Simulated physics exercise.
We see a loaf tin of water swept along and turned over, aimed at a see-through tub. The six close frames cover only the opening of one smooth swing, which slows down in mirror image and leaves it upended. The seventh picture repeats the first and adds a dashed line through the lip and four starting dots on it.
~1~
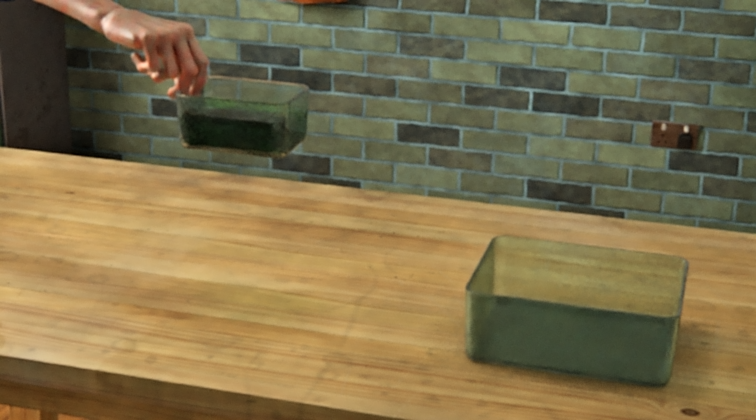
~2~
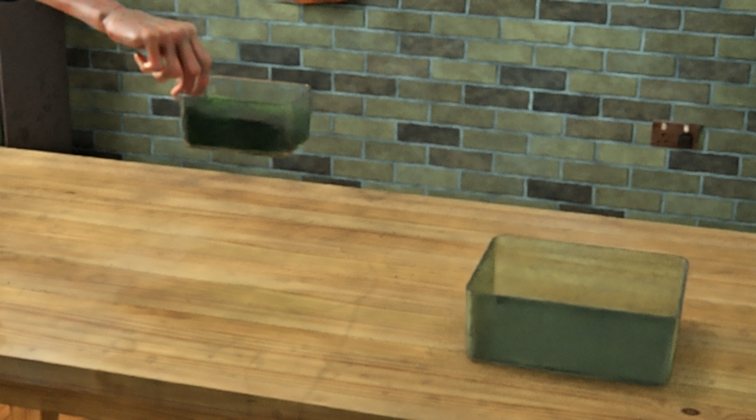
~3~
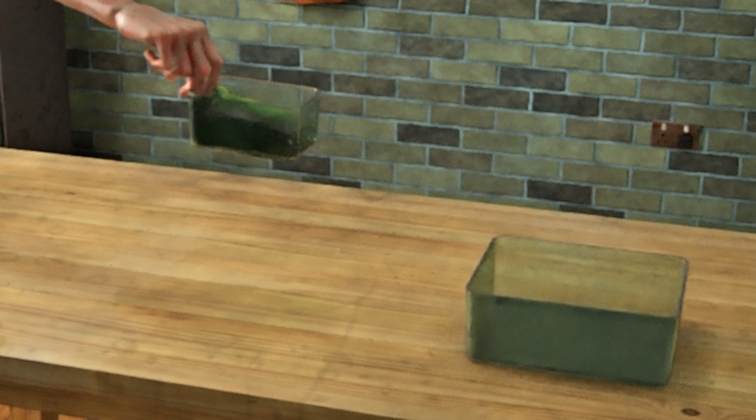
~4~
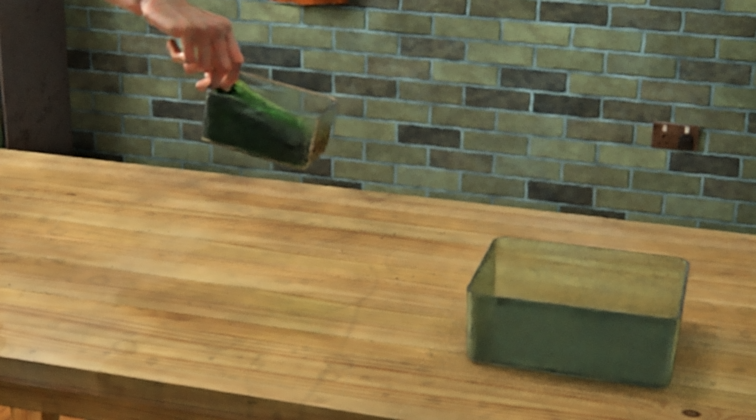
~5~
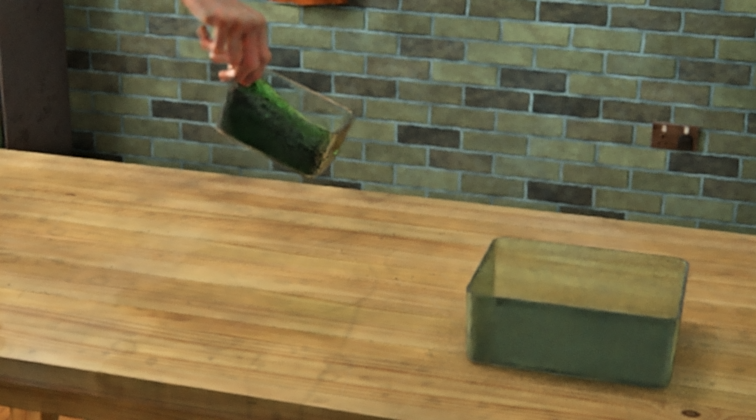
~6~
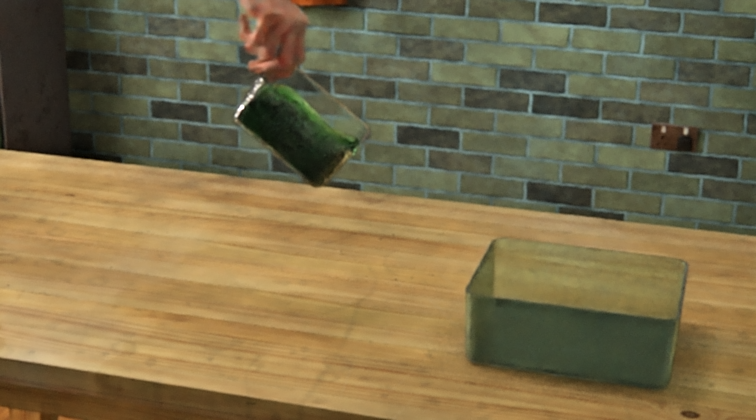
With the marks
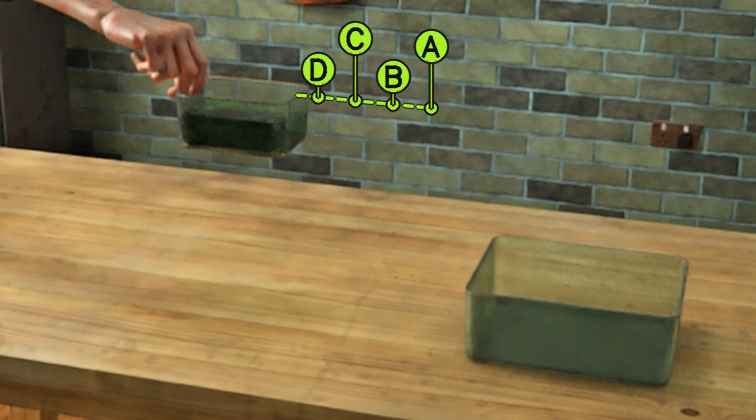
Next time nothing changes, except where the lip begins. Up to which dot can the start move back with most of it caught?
That is dot D.
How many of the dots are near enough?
All of the four.
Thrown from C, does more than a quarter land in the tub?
Yes, it does.
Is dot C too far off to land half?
No.
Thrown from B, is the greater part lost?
No, that is safe.
On the marked copy, A at (431, 108); B at (393, 104); C at (355, 100); D at (318, 97).
Choosing A, about 95 % lands in the tub, 2 % falls short and 3 % goes beside or beyond.
Choosing B, about 84 % lands in the tub, 5 % falls short and 11 % goes beside or beyond.
Choosing C, about 75 % lands in the tub, 14 % falls short and 12 % goes beside or beyond.
Choosing D, about 71 % lands in the tub, 22 % falls short and 7 % goes beside or beyond.
